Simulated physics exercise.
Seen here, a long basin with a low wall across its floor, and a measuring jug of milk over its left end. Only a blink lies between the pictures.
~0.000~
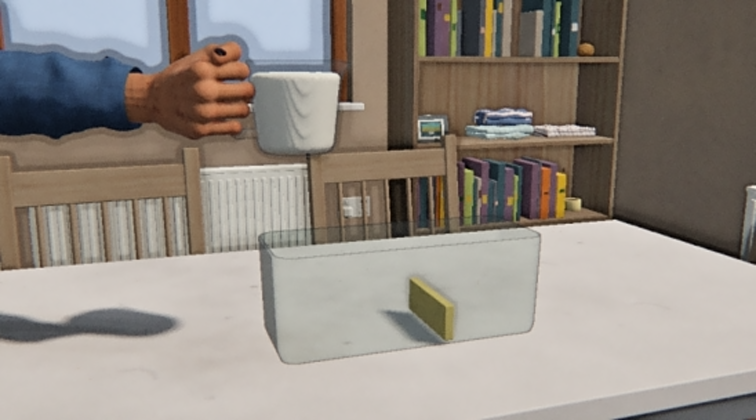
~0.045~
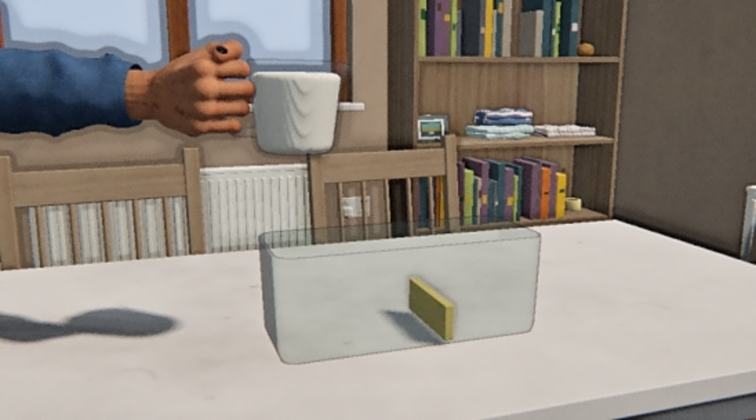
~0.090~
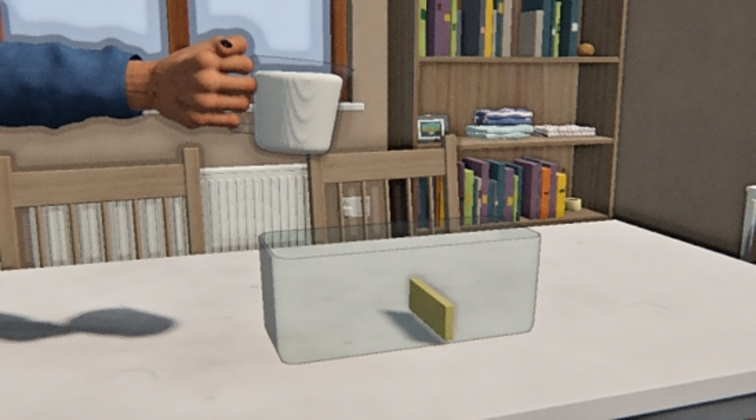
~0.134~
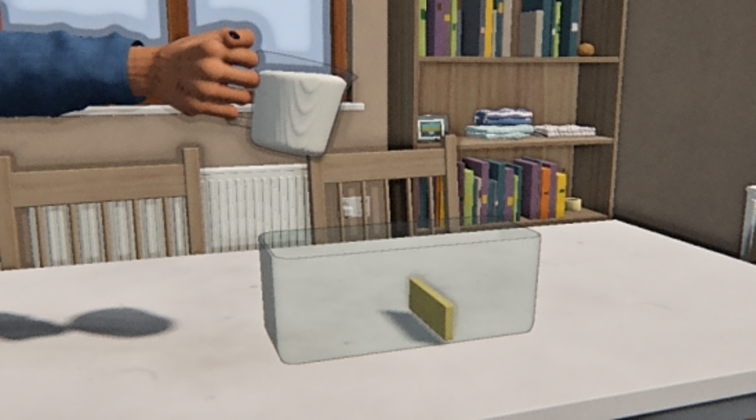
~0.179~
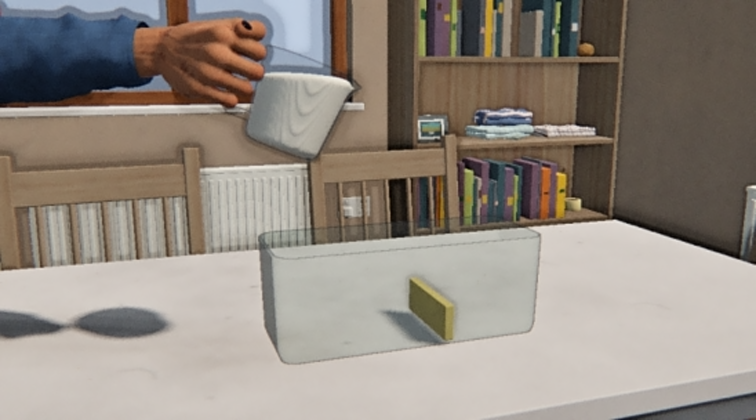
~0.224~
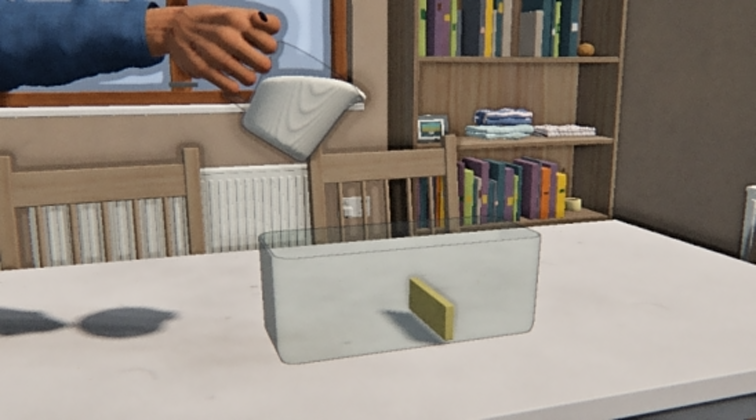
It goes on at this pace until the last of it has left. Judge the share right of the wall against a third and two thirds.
The share right of the wall is not even a third.
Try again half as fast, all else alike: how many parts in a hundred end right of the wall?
About 10 per cent.
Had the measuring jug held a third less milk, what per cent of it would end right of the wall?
Close to 5 per cent.
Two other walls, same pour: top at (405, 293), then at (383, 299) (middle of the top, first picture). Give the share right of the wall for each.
In turn 45 and 90 in a hundred.
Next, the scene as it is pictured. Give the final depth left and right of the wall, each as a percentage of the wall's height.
Near 50 on the left, 10 on the right.
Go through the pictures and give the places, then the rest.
The first frame shows tilt 0°; pouring edge (350, 63); surface from (250, 75) to (337, 75); the long basin's rim runs from (266, 247) to (519, 227); the wall's top is at (430, 292).
The second frame shows tilt 2°; pouring edge (351, 64); surface from (251, 75) to (338, 76).
The third frame shows tilt 6°; pouring edge (354, 69); surface from (253, 73) to (340, 77).
The fourth frame shows tilt 13°; pouring edge (357, 77); surface from (258, 74) to (344, 80).
The fifth frame shows tilt 22°; pouring edge (361, 87); surface from (259, 77) to (352, 83).
The sixth frame shows tilt 33°; pouring edge (363, 100); surface from (255, 87) to (352, 90); 1 per cent is over the edge.
A moment on, the measuring jug is tipped on its side and 48 per cent is still to pour, 17 is left of the wall and 0 right of it.
Next, the measuring jug is tipped right over and 10 per cent is still to pour, 71 is left of the wall and 2 right of it.
Then the measuring jug is tipped right over and 1 per cent is still to pour, 84 is left of the wall and 4 right of it.
Later the measuring jug is tipped right over and 0 per cent is still to pour, 88 is left of the wall and 6 right of it.
At rest 88 per cent lies left of the wall, 6 right of it and 5 outside.
